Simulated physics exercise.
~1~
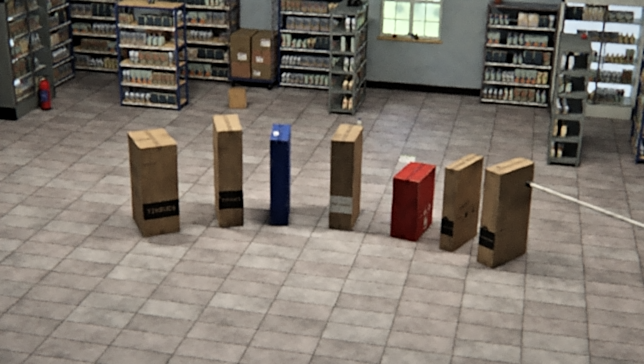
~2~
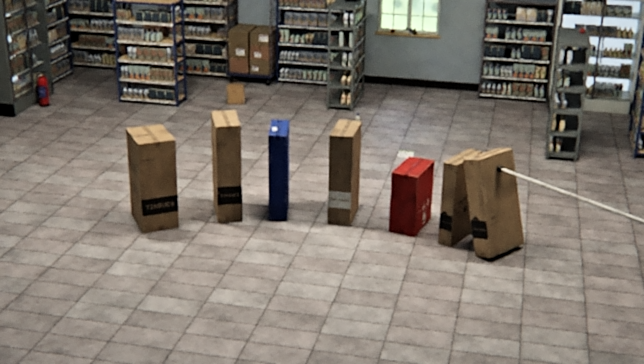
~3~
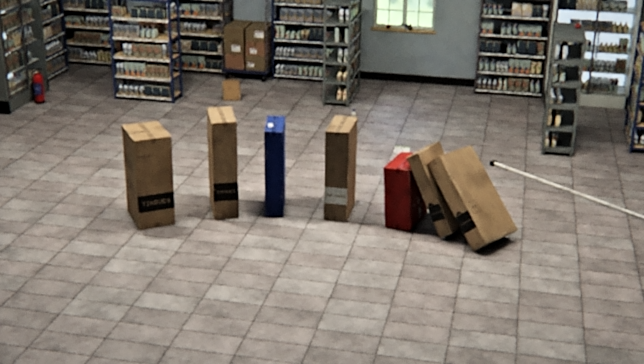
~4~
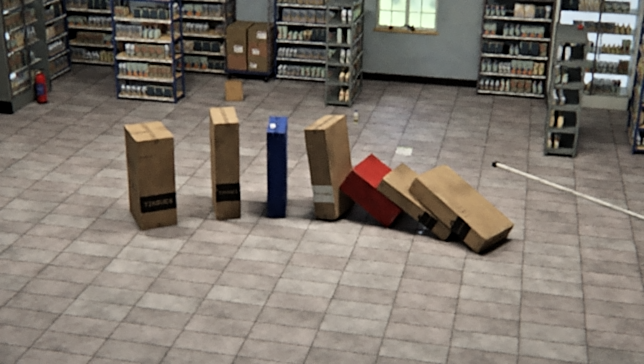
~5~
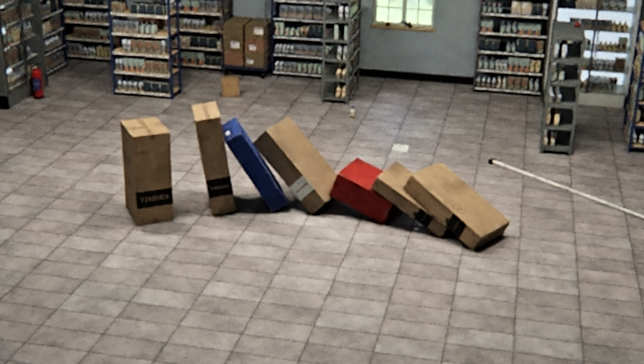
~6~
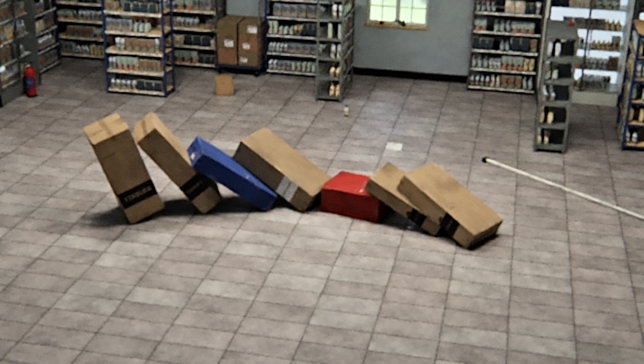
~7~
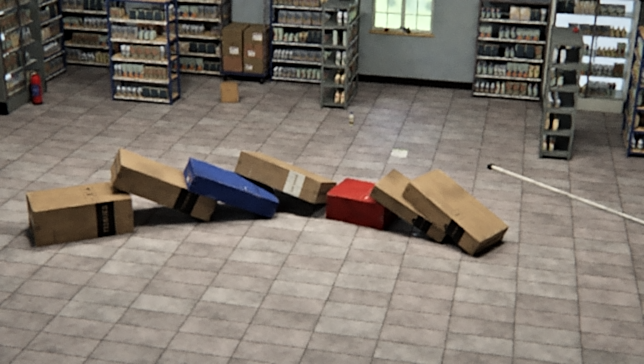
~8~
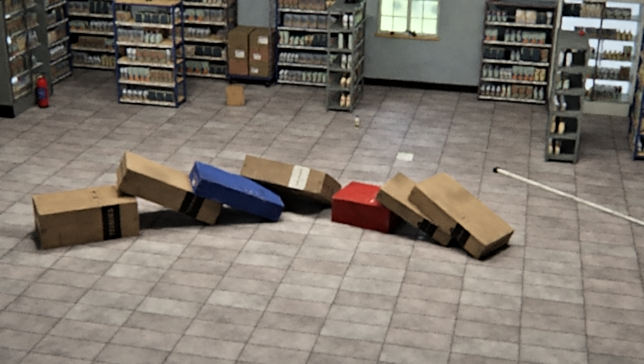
At the start, seven tall cartons stand on end in a gently curving row across a tiled floor, with stocked shelves behind them; one is blue, one red and the rest brown. A pale pole reaching in from the right pushes the rightmost carton, which tips left against its neighbour. The pole stays back as the red carton is knocked over and the next brown one starts to lean. The topple runs on through the blue carton to the far left. Finally the leftmost carton falls flat, and none is left standing, several resting slanted on others.
